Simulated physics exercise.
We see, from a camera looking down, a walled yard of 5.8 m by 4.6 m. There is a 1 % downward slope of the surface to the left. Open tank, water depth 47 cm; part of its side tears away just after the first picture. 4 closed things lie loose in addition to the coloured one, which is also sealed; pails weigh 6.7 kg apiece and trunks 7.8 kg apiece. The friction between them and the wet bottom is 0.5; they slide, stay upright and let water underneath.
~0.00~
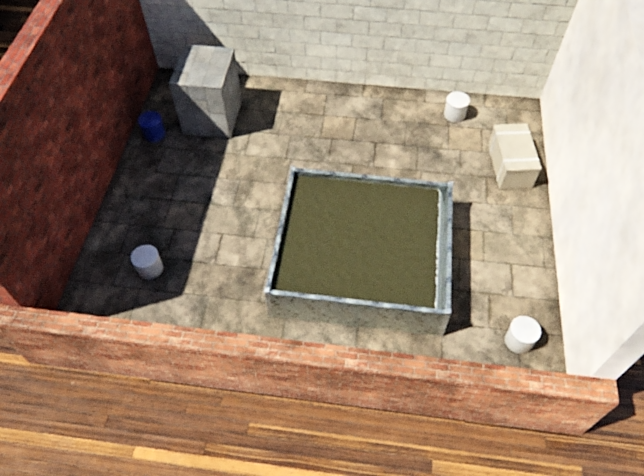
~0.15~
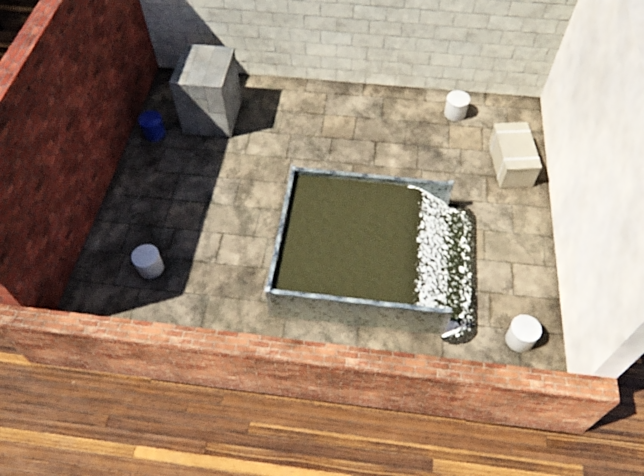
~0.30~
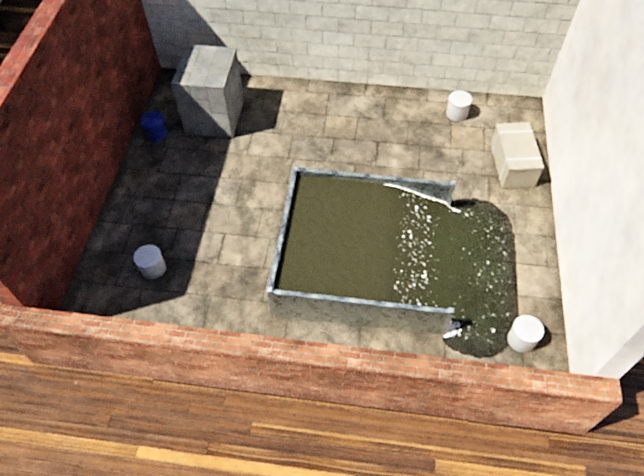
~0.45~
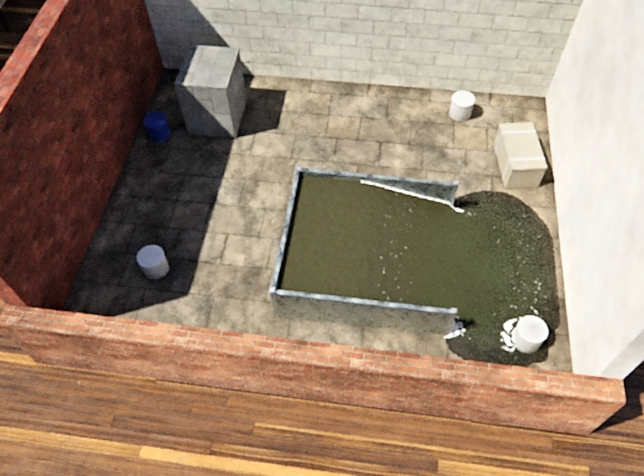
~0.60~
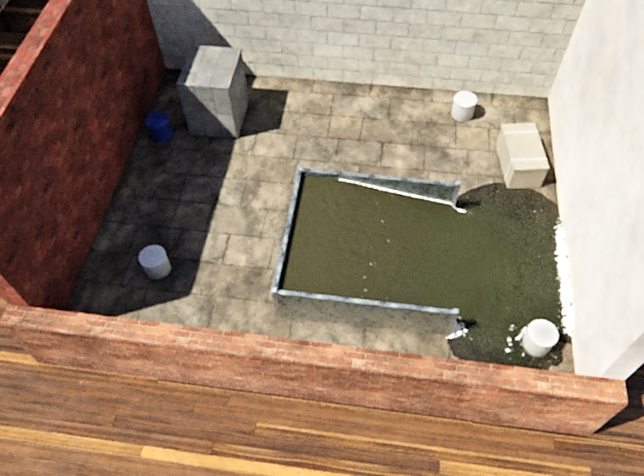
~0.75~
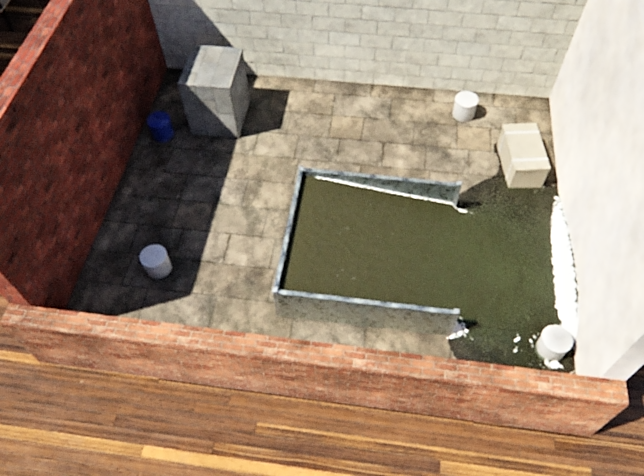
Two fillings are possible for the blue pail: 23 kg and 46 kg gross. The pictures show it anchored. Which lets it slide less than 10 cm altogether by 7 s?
The lighter option works.
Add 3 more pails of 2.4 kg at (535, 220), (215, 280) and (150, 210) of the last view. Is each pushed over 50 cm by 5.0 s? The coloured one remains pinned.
One after another they come out beyond the mark, within the mark, within the mark.
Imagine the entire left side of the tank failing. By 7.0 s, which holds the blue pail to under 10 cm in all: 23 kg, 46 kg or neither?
Then only the heavier mass suffices.
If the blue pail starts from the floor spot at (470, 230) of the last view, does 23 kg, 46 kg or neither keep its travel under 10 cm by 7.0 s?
Lab note - result: Heavier mass required.
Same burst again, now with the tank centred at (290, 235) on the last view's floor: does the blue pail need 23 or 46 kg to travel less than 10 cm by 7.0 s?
So then the lighter weight suffices.
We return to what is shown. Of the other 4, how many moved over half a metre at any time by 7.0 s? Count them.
Count: 3.
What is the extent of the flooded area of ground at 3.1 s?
About 14 m2.
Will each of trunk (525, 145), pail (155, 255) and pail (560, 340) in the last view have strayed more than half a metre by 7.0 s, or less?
Well, they come out exceeding it, not exceeding it and exceeding it, in that order.
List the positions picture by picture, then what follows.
The blue pail at (150, 119), on the bottom; 3.2 m2 under water; 0 of 5 have shifted, in the first picture.
The blue pail at (150, 119) rests on the ground; 3.9 m2 under water; 0 of 5 have shifted, in the second picture.
The blue pail at (152, 119) rests on the ground; 4.9 m2 under water; 0 of 5 have shifted, in the third picture.
The blue pail at (155, 120), on the bottom; water covers 5.8 m2; 0 of 5 have shifted, in the fourth picture.
The blue pail at (157, 120), on the bottom; water covers 6.5 m2; 1 of 5 have shifted, in the fifth picture.
The blue pail at (159, 120) rests on the ground; water covers 6.9 m2; 1 of 5 have shifted, in the sixth picture.
After 1.4 s the blue pail would be 0 cm from its start with 23 kg and 0 cm from its start with 46 kg; 0 cm of water round it then.
After 3.1 s the blue pail would be 0 cm from its start with 23 kg and 0 cm from its start with 46 kg; 0 cm of water round it then.
After 4.9 s the blue pail would be 0 cm from its start with 23 kg and 0 cm from its start with 46 kg; 0 cm of water round it then.
After 7.0 s the blue pail would be 0 cm from its start with 23 kg and 0 cm from its start with 46 kg; 12 cm of water round it then.
